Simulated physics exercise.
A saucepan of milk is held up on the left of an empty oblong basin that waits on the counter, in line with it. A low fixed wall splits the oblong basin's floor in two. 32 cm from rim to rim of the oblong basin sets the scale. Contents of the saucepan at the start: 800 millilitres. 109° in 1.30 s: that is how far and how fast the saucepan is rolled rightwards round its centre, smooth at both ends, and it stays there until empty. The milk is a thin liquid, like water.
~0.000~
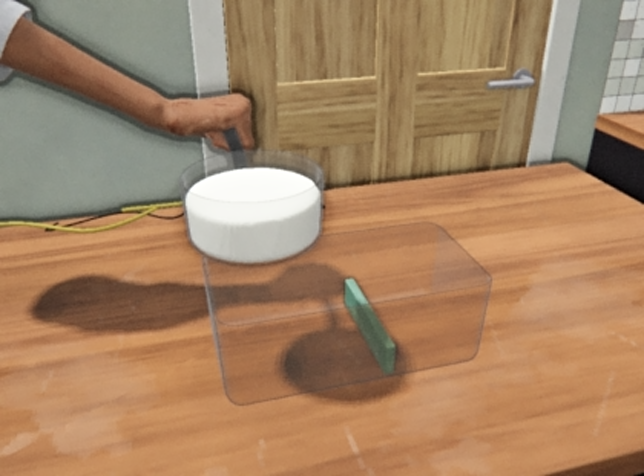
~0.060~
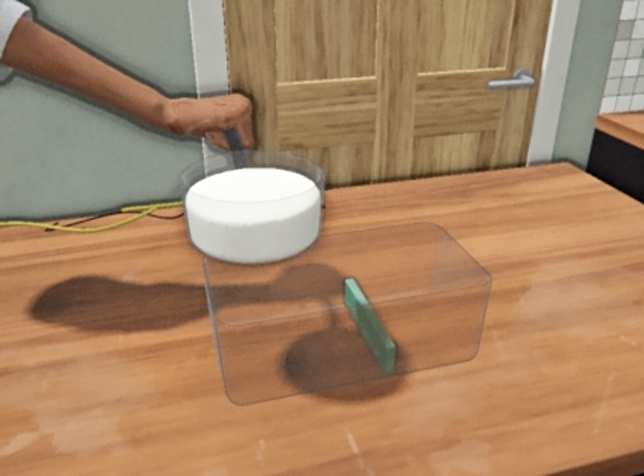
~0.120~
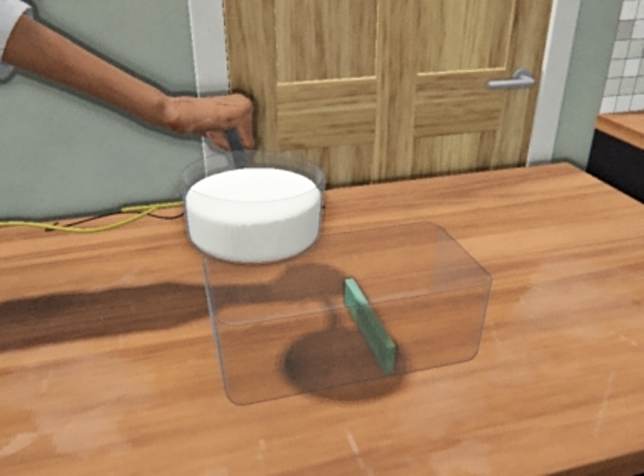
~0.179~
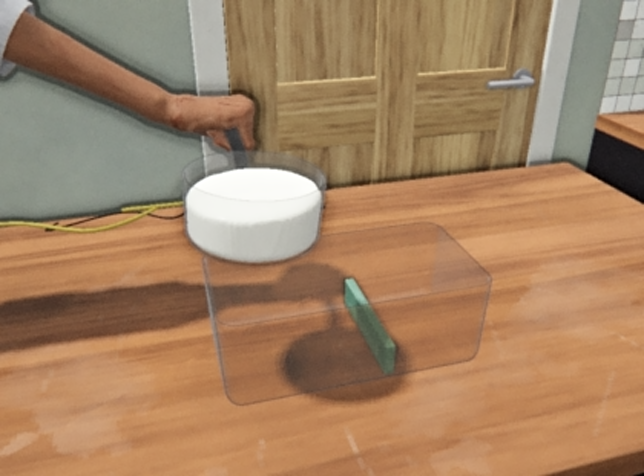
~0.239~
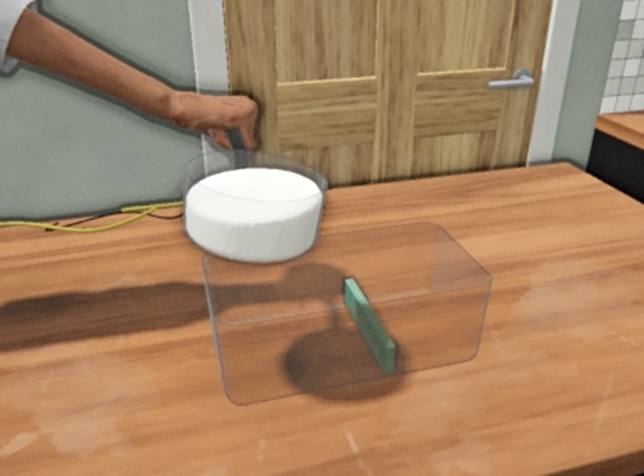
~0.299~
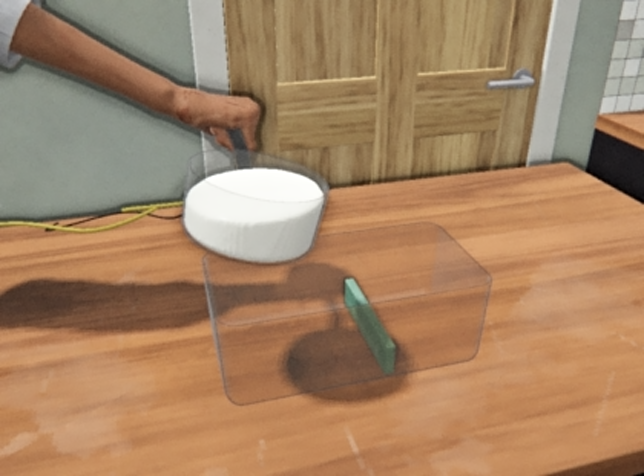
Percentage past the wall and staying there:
37 percent.
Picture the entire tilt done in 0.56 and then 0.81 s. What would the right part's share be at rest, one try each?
15 and 20 %.
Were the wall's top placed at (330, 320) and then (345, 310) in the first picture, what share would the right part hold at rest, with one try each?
Some 75 in a hundred, then some 65 in a hundred.
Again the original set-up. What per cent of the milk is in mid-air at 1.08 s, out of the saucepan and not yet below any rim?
Near 4 in a hundred.
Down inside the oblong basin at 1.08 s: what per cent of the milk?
Roughly 88 %.
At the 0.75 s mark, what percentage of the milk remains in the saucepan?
At that time about 52 in a hundred parts are still held.
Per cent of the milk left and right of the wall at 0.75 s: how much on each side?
About 10 % left, 10 % right.
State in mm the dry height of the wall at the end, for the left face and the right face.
Looks like roughly 22 mm on the left and roughly 24 mm on the right.
Then, 0.75 s in, the tilt is 67° and 53 per cent is still to pour, 10 is left of the wall and 11 right of it.
Then, 1.08 s in, the tilt is 101° and 8 per cent is still to pour, 51 is left of the wall and 37 right of it.
Then, 1.42 s in, the tilt is 109° and 0 per cent is still to pour, 63 is left of the wall and 37 right of it.
Then, 1.80 s in, the tilt is 109° and 0 per cent is still to pour, 63 is left of the wall and 37 right of it.
Finally, 63 per cent lies left of the wall, 37 right of it and 1 outside.
